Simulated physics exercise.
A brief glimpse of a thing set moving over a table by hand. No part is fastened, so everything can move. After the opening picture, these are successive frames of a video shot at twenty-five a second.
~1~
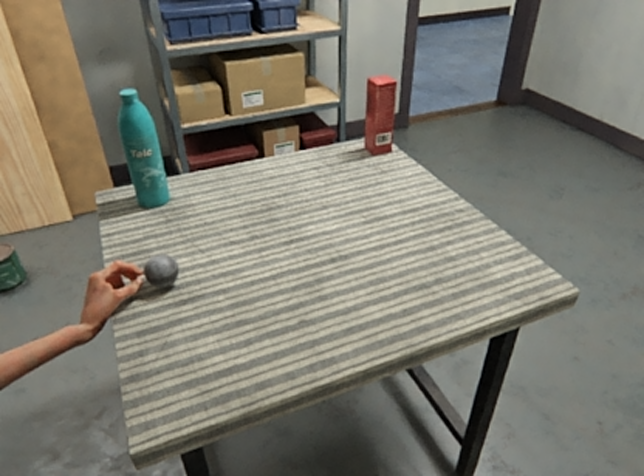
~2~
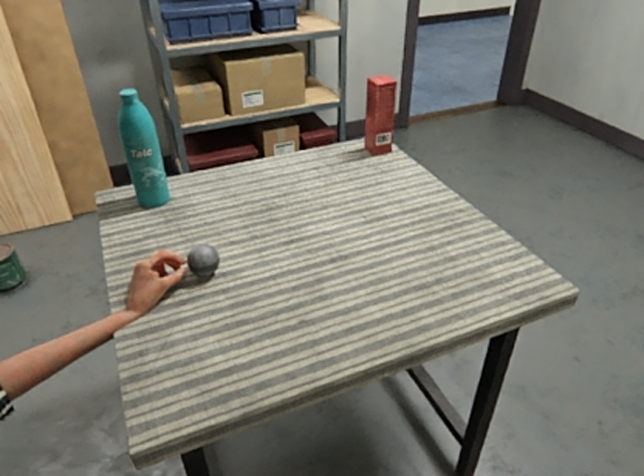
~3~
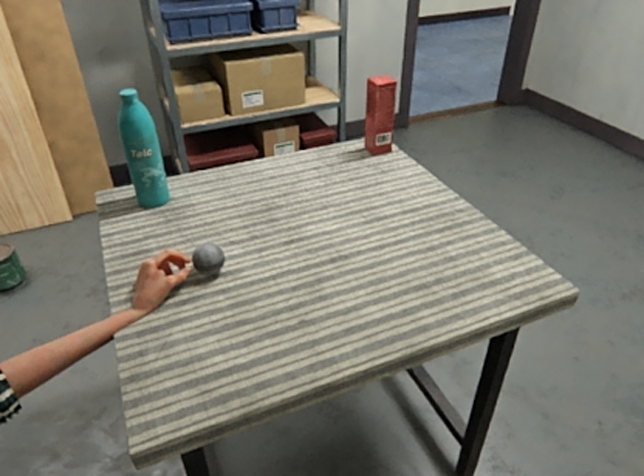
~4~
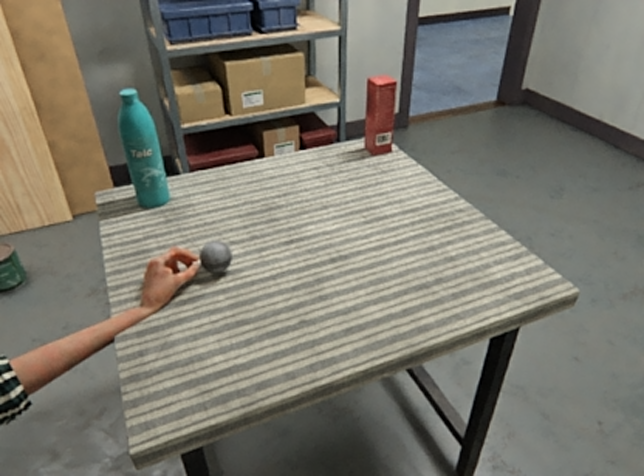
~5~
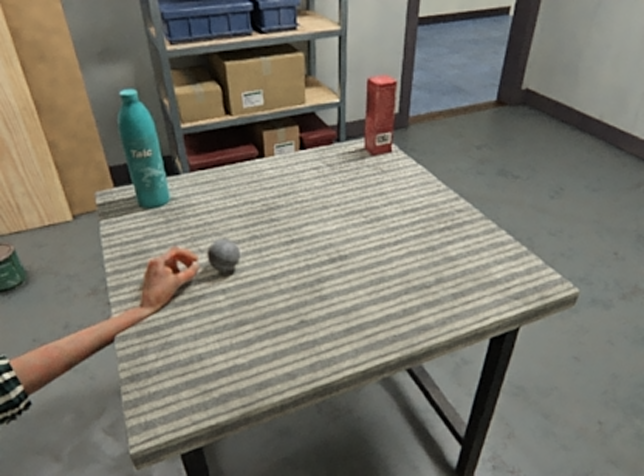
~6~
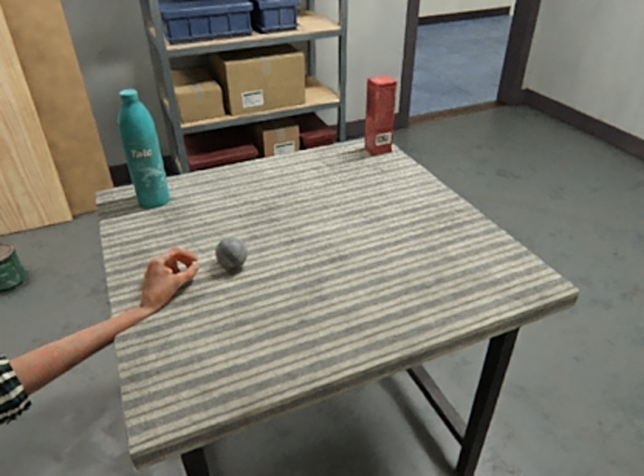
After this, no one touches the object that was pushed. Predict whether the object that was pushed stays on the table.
It is going to finish on the table.
Then, 0.10 s past the last view, grey ball displaced about its own width near (249, 248).
Then, 0.30 s past the last view, grey ball displaced well along near (279, 241).
Then, 0.50 s past the last view, grey ball displaced well along near (303, 234).
Then, 0.90 s past the last view, grey ball displaced well along near (330, 227).
Finally, moved from the start, grey ball. Final places as the last picture's camera would see them, grey ball near (337, 226).
